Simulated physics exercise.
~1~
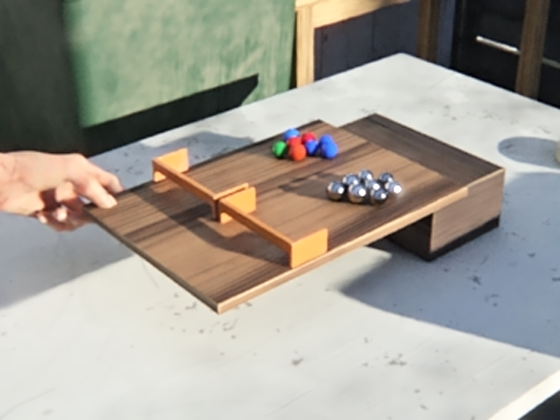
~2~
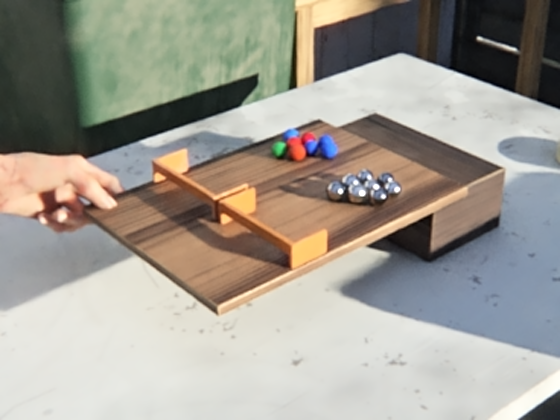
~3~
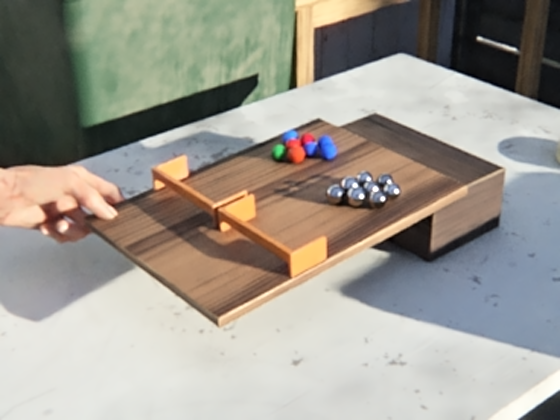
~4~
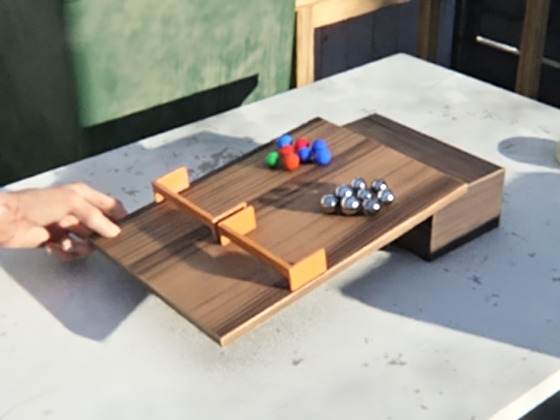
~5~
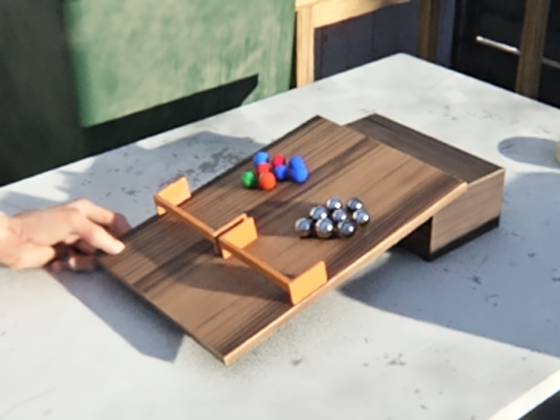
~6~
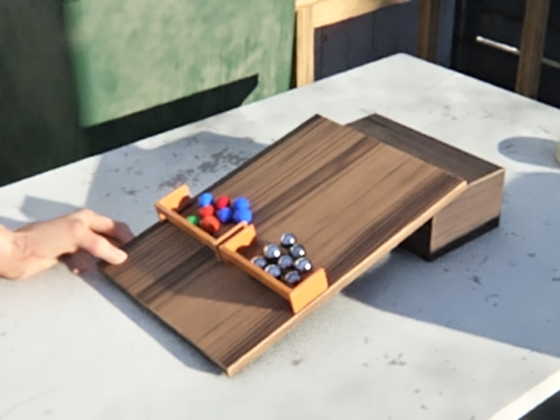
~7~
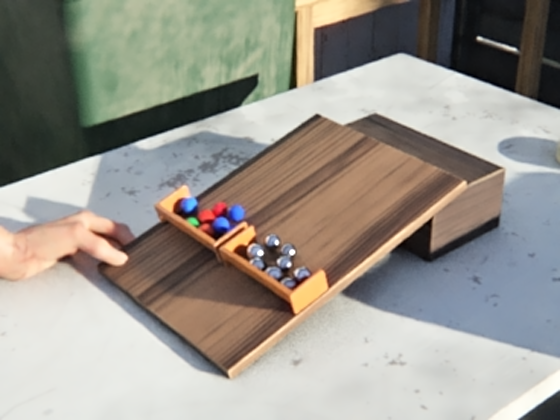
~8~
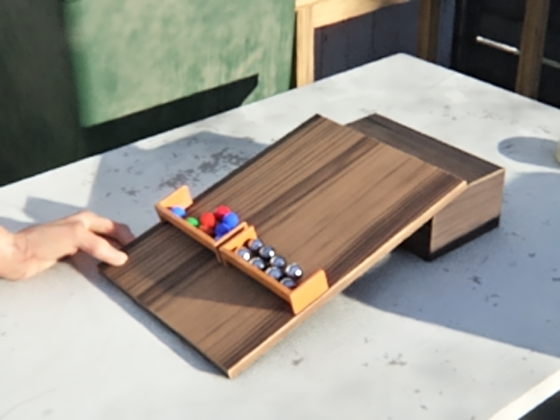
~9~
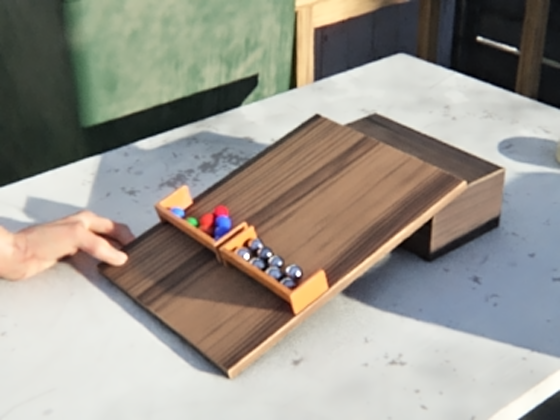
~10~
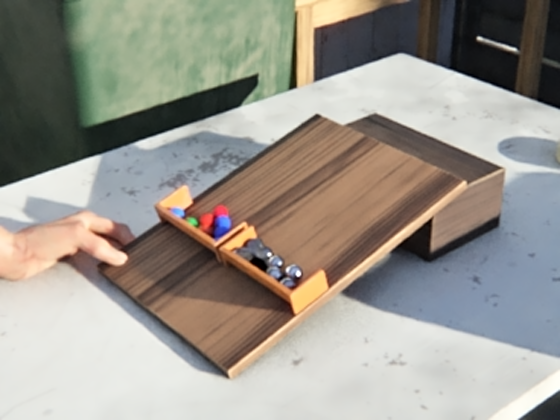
A wooden board tilts as a hand lowers it, and two ball groups roll into orange gates.
